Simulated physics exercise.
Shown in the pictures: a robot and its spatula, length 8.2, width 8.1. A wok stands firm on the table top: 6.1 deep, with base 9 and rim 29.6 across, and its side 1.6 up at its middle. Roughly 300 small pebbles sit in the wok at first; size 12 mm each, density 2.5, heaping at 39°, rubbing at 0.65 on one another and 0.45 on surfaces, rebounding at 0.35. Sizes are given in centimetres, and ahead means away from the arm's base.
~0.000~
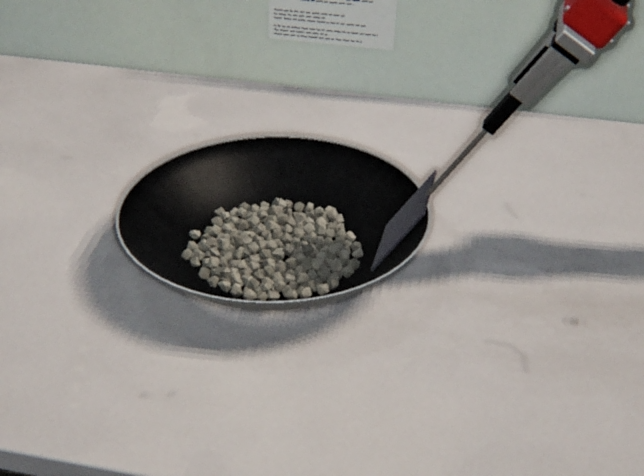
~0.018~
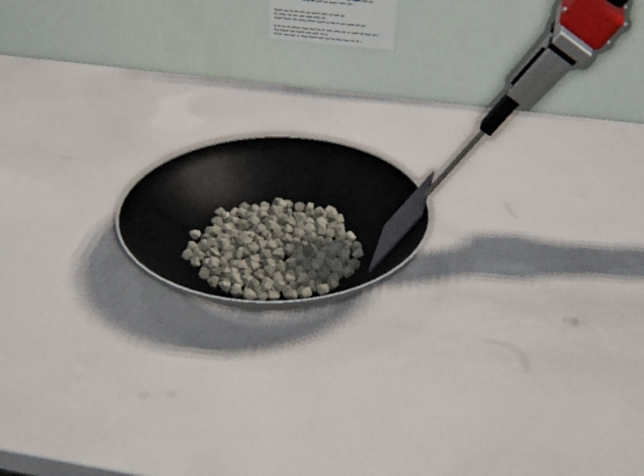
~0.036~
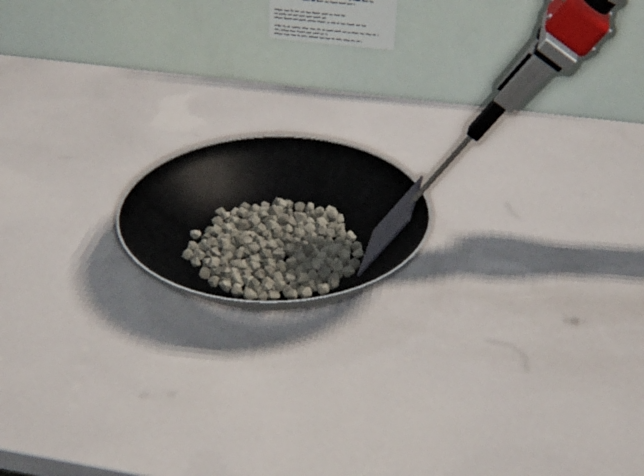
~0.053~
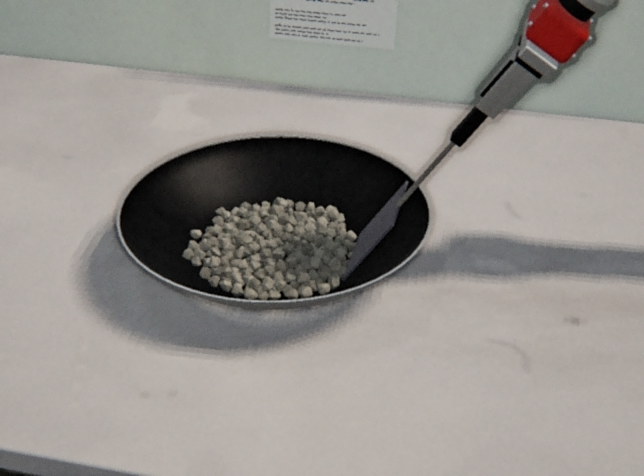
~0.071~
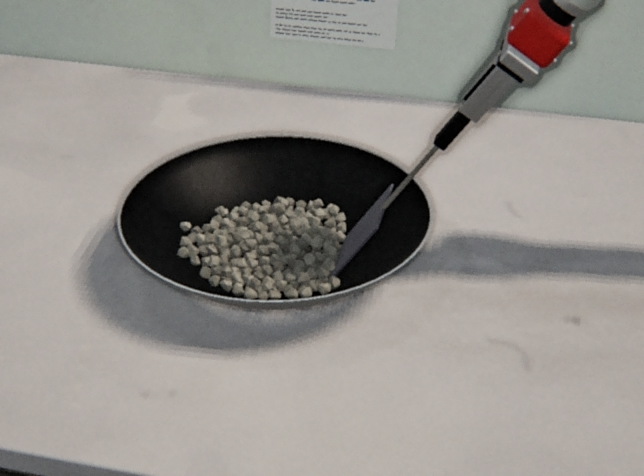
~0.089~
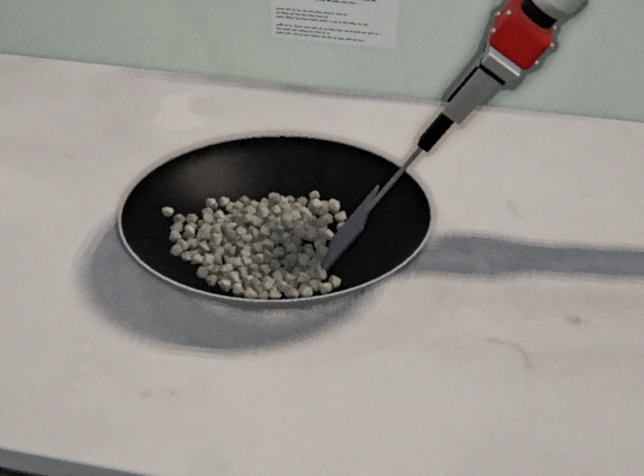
A robot arm with a red and gray joint slid its flat spatula leftward inside a black wok, pushing the heap of small pale pebbles a short way toward the left side.
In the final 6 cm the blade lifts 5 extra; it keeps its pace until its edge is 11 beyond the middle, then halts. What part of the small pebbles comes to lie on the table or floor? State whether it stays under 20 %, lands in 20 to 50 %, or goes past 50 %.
It lands in 20 to 50 %.
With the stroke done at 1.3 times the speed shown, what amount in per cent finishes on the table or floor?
Around 40 percent would finish on the table or floor.
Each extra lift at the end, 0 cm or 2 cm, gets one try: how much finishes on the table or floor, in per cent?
Roughly 45 % and then 45 %.
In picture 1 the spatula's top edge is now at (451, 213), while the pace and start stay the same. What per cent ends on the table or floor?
Spill: Approx. 35 per cent.
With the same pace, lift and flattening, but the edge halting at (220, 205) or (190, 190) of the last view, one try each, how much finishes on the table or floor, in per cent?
0 % and 15 %.
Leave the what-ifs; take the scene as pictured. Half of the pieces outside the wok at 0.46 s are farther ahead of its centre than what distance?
The distance is about 24 cm.
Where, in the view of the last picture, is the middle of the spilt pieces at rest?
It ends up around (26, 232).
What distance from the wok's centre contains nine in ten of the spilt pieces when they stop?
Seen from above, roughly 40 cm.
After 0.16 s, sloping 57°, highest piece 8 above the table; 296 in the wok, 1 on the blade or in flight.
After 0.22 s, sloping 57°, highest piece 8 above the table; 291 in the wok, 6 on the blade or in flight.
After 0.46 s, sloping 57°, highest piece 19 above the table; 199 in the wok, 66 on the table or floor, 32 on the blade or in flight.
After 1.51 s, sloping 57°, highest piece 7 above the table; 199 in the wok, 98 on the table or floor.
At rest, 199 in the wok, 98 on the table or floor. That is 33 % on the table or floor.
